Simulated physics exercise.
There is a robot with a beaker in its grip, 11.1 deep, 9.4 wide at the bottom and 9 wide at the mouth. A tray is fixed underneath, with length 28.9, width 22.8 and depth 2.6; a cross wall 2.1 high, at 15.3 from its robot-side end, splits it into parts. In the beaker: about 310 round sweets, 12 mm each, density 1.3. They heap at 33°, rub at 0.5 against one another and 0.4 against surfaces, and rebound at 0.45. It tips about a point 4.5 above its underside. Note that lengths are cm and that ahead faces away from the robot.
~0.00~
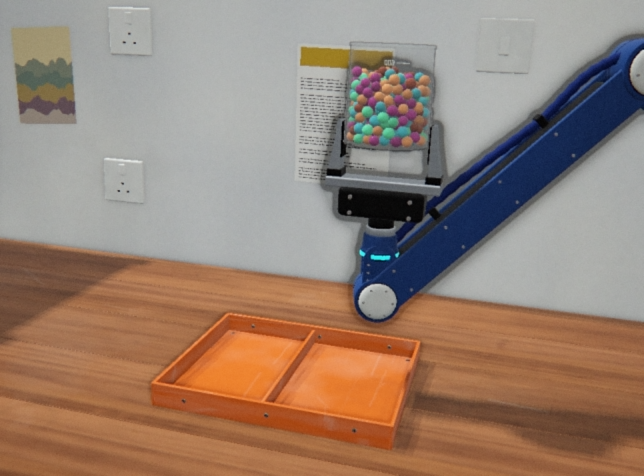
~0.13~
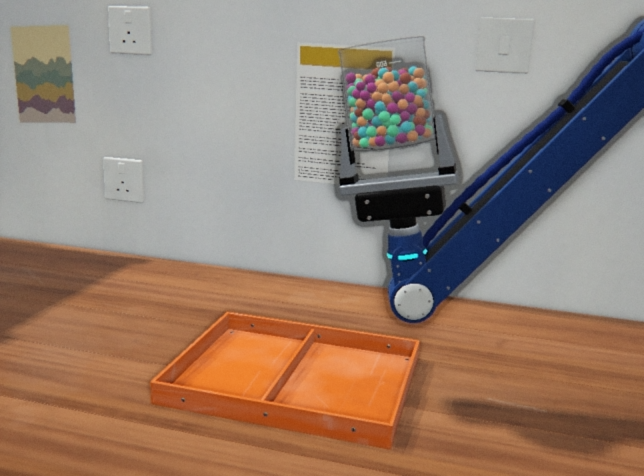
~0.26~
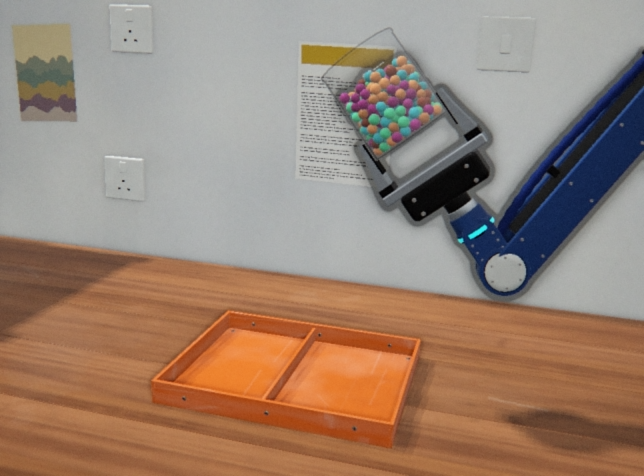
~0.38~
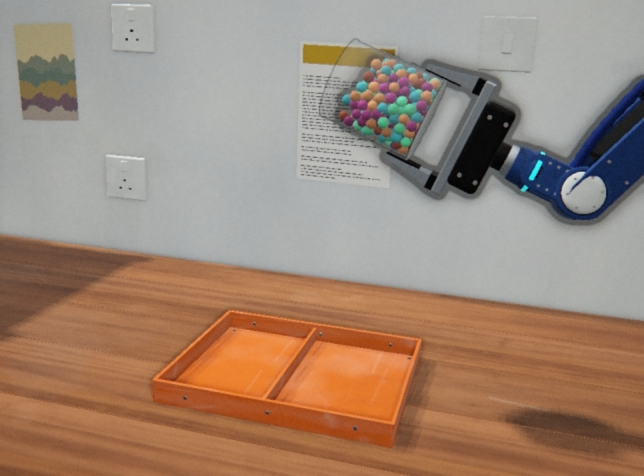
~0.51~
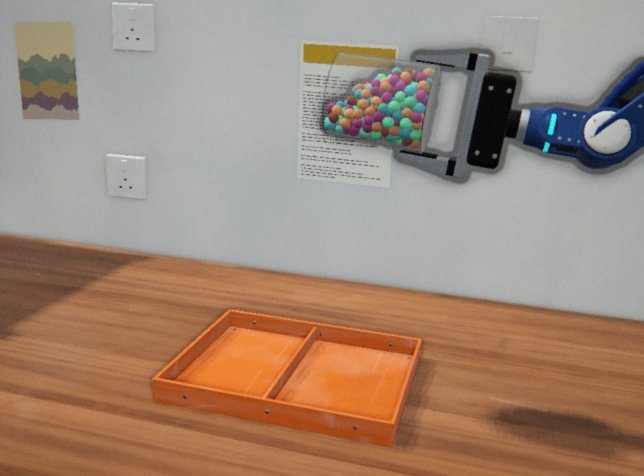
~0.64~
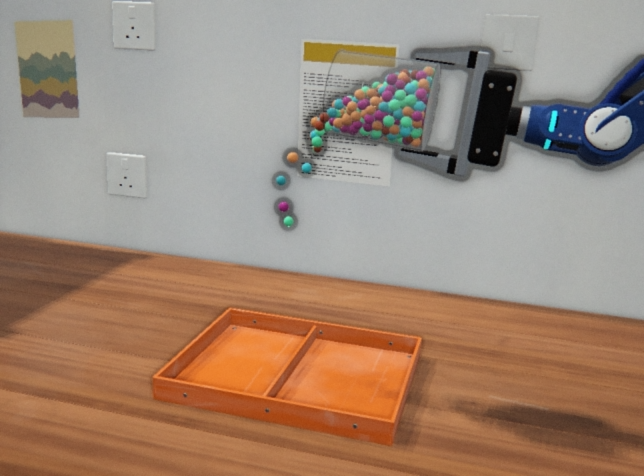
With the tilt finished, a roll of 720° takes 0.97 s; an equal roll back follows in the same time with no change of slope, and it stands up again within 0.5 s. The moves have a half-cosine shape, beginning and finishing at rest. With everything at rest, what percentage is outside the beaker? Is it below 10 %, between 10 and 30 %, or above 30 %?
It is above 30 %.
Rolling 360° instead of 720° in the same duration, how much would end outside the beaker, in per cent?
Estimate: Approx. 55 per cent.
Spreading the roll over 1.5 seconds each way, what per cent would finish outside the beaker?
In that case roughly 70 percent.
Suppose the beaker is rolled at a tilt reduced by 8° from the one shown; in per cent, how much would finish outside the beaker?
20 %.
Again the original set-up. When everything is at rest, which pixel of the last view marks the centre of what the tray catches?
I'd place it near (233, 359) in the last picture.
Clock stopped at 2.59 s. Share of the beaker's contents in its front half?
Something like 30 per cent, give or take.
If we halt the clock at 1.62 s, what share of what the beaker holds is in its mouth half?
Mouth-half fraction: Approx. 35 %.
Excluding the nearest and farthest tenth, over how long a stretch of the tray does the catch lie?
The stretch runs close to 12 cm along the tray.
By 1.62 s, tipped 85°, highest piece 40 above the table; 207 in the beaker, 82 in the far-side part, 7 on the table or floor, 2 in the robot-side part, 10 in flight or on a rim.
By 2.59 s, tipped 85°, highest piece 39 above the table; 148 in the beaker, 128 in the far-side part, 14 on the table or floor, 8 in the robot-side part, 10 in flight or on a rim.
By 3.28 s, upright, highest piece 39 above the table; 142 in the beaker, 137 in the far-side part, 18 on the table or floor, 11 in the robot-side part.
By 3.98 s, upright, highest piece 39 above the table; 142 in the beaker, 137 in the far-side part, 18 on the table or floor, 11 in the robot-side part.
Final count, 142 in the beaker, 137 in the far-side part, 18 on the table or floor, 11 in the robot-side part. That is 54 % outside the beaker.
